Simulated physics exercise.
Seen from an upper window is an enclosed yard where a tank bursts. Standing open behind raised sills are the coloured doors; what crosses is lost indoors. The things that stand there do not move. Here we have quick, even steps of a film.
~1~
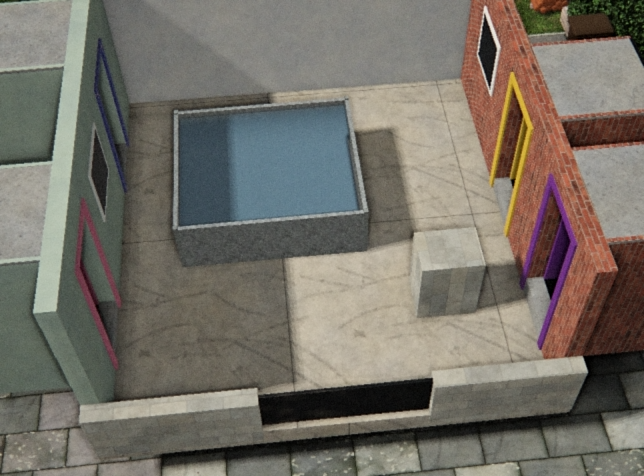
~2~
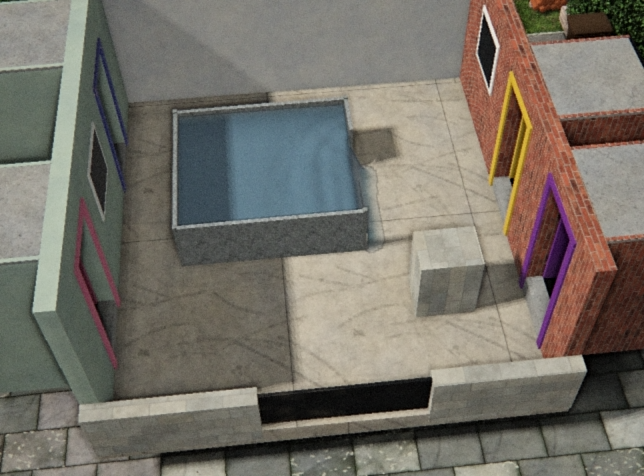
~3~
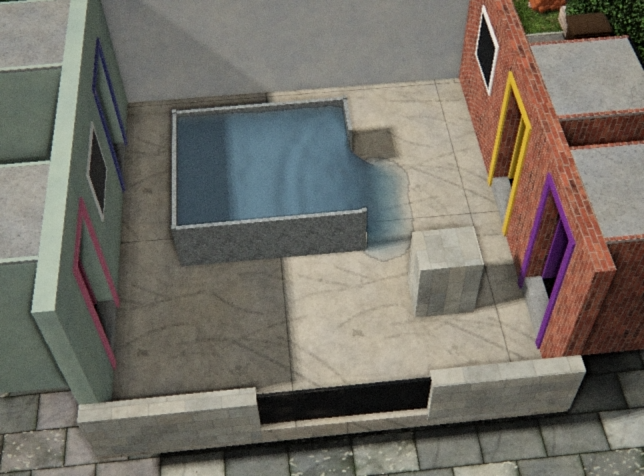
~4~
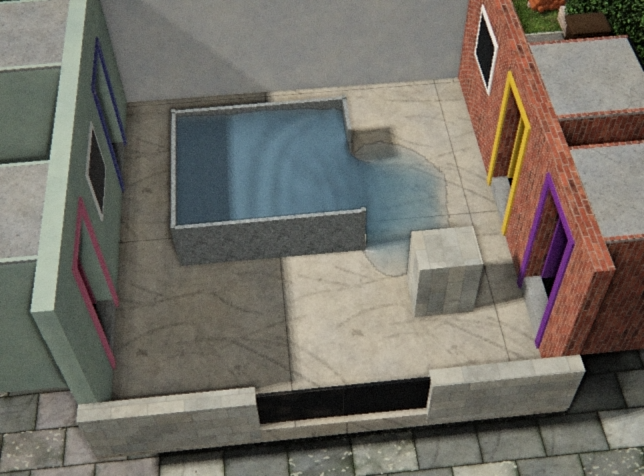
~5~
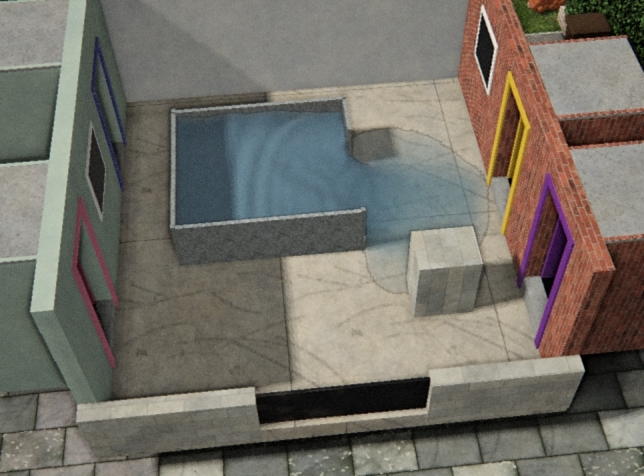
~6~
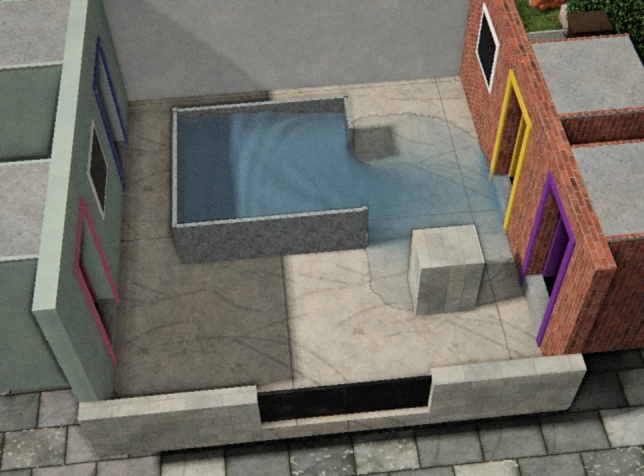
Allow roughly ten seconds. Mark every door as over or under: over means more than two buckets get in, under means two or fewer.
Purple door - under; pink door - under; blue door - over; yellow door - over.
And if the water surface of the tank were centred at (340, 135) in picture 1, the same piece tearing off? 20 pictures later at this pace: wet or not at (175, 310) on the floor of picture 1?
Untouched.
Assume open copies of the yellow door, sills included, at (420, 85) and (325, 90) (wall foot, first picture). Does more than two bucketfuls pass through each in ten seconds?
The first new door crosses the line, and the second stays below the line.
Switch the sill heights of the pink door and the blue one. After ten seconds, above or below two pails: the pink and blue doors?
My answer: At pink the door breaks the threshold, at blue the door misses the threshold.
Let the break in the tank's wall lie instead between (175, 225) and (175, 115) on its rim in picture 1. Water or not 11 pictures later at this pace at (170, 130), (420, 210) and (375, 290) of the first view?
Submerged, unwetted, unwetted.
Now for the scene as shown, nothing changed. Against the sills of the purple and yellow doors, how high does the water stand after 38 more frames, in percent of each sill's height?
The first sits near 60 in a hundred and the second near 110 in a hundred.
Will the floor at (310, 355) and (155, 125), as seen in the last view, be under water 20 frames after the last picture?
As listed: Wet, no water.
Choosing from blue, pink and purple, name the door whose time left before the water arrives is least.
I say the one in purple.
A moment on, water covers 25 % of the floor; the purple door wet at the sill, nothing in, the pink door not reached, the blue door not reached, the yellow door far over two buckets in.
Next, water covers 35 % of the floor; the purple door wet at the sill, nothing in, the pink door not reached, the blue door not reached, the yellow door far over two buckets in.
Then, water covers 65 % of the floor; the purple door wet at the sill, nothing in, the pink door not reached, the blue door not reached, the yellow door far over two buckets in.
Later, water covers 100 % of the floor; the purple door wet at the sill, nothing in, the pink door wet at the sill, nothing in, the blue door under two buckets in, the yellow door far over two buckets in.
In the end, water covers 100 % of the floor; the purple door under two buckets in, the pink door wet at the sill, nothing in, the blue door over two buckets in, the yellow door far over two buckets in.
